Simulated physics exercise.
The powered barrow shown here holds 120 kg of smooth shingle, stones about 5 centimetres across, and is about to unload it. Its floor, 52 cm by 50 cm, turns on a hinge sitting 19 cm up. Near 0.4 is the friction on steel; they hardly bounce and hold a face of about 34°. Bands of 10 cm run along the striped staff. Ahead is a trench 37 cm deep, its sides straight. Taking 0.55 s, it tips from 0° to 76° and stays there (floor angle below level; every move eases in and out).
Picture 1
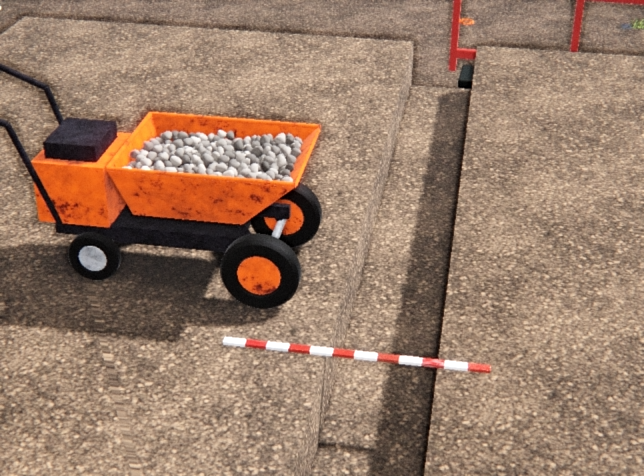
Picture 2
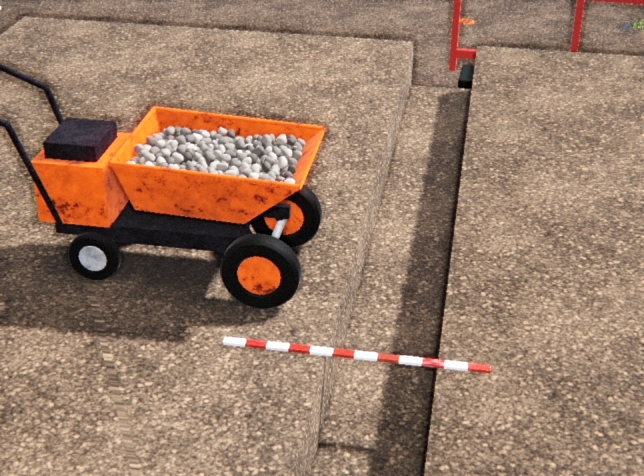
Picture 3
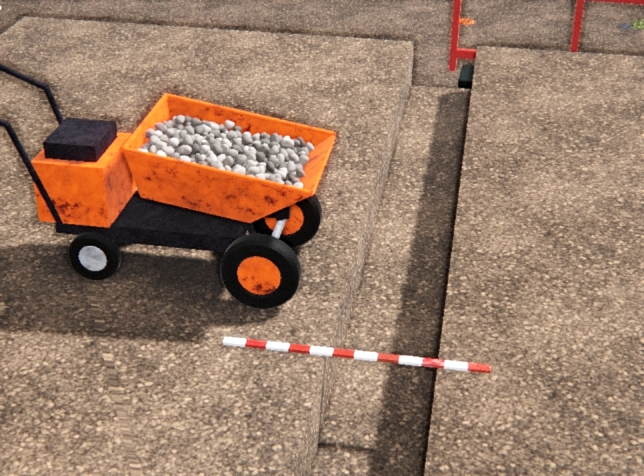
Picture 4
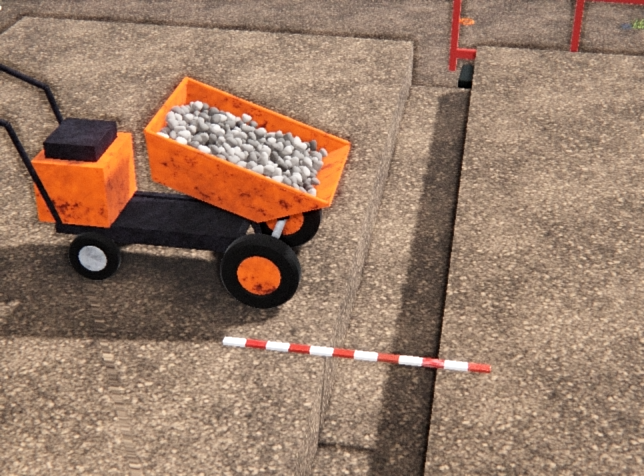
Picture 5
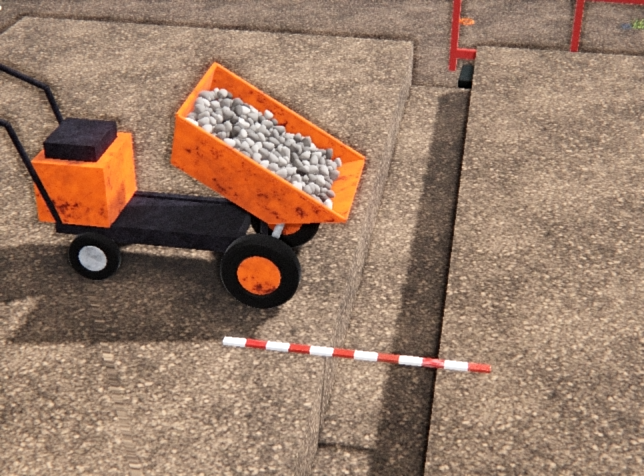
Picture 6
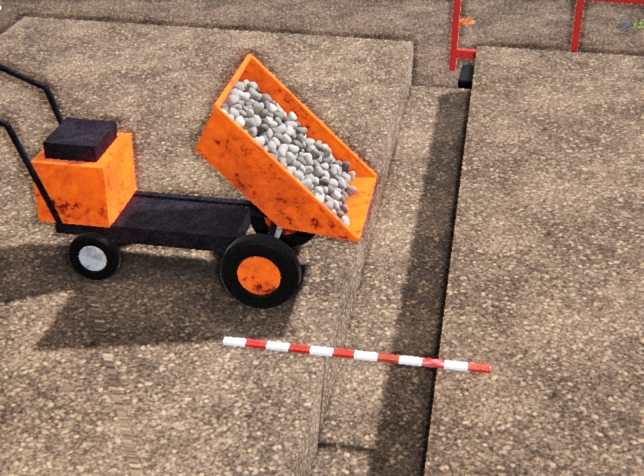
An orange powered barrow loaded with smooth grey and white stones stands at the left on brown, gritty ground, seen from above at an angle by a still camera. A red-and-white striped staff lies in front of it, beside a straight-sided trench, with red railings at the top right. The tray tilts steadily, its back end rising and its front lip lowering toward the right, while the wheels stay still.
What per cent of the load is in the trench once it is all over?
70 %.
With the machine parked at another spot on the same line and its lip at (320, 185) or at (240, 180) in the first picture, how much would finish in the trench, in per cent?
Roughly 45 per cent, then 95 per cent.
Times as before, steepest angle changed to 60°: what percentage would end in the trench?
Near 65 per cent then.
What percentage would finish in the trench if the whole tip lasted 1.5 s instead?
About 95 percent, I'd say.
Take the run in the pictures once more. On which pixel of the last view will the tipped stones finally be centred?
Resting centre: About (423, 341).
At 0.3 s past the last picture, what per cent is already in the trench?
Roughly 50% by that time.
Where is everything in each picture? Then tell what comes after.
The first picture shows lip at (296, 185), floor tilted 0°, highest stones at (275, 146).
In the second picture, the tray is at 3°, its lip at (300, 187); the top of the load is at (217, 145).
In the third picture, the tray is at 9°, its lip at (313, 193); the top of the load is at (179, 132).
In the fourth picture, the tray is at 19°, its lip at (329, 205); the top of the load is at (188, 116).
The fifth picture shows lip at (346, 221), floor tilted 31°, highest stones at (212, 101).
In the sixth picture, the tray is at 43°, its lip at (359, 240); the top of the load is at (241, 92).
Then, 0.1 s after the last picture the floor is at 64°, 100 % in the tray; the foremost stones are at (370, 247).
Then, 0.3 s after the last picture the floor is at 76°, 47 % in the tray, 52 % in the trench, 1 % past the trench; the foremost stones are at (453, 274).
Then, 0.7 s after the last picture the floor is at 76°, 0 % in the tray, 70 % in the trench, 30 % past the trench; the foremost stones are past the picture's edge.
Then, 2.7 s after the last picture the floor is at 76°, 0 % in the tray, 70 % in the trench, 30 % past the trench; the foremost stones are past the picture's edge.
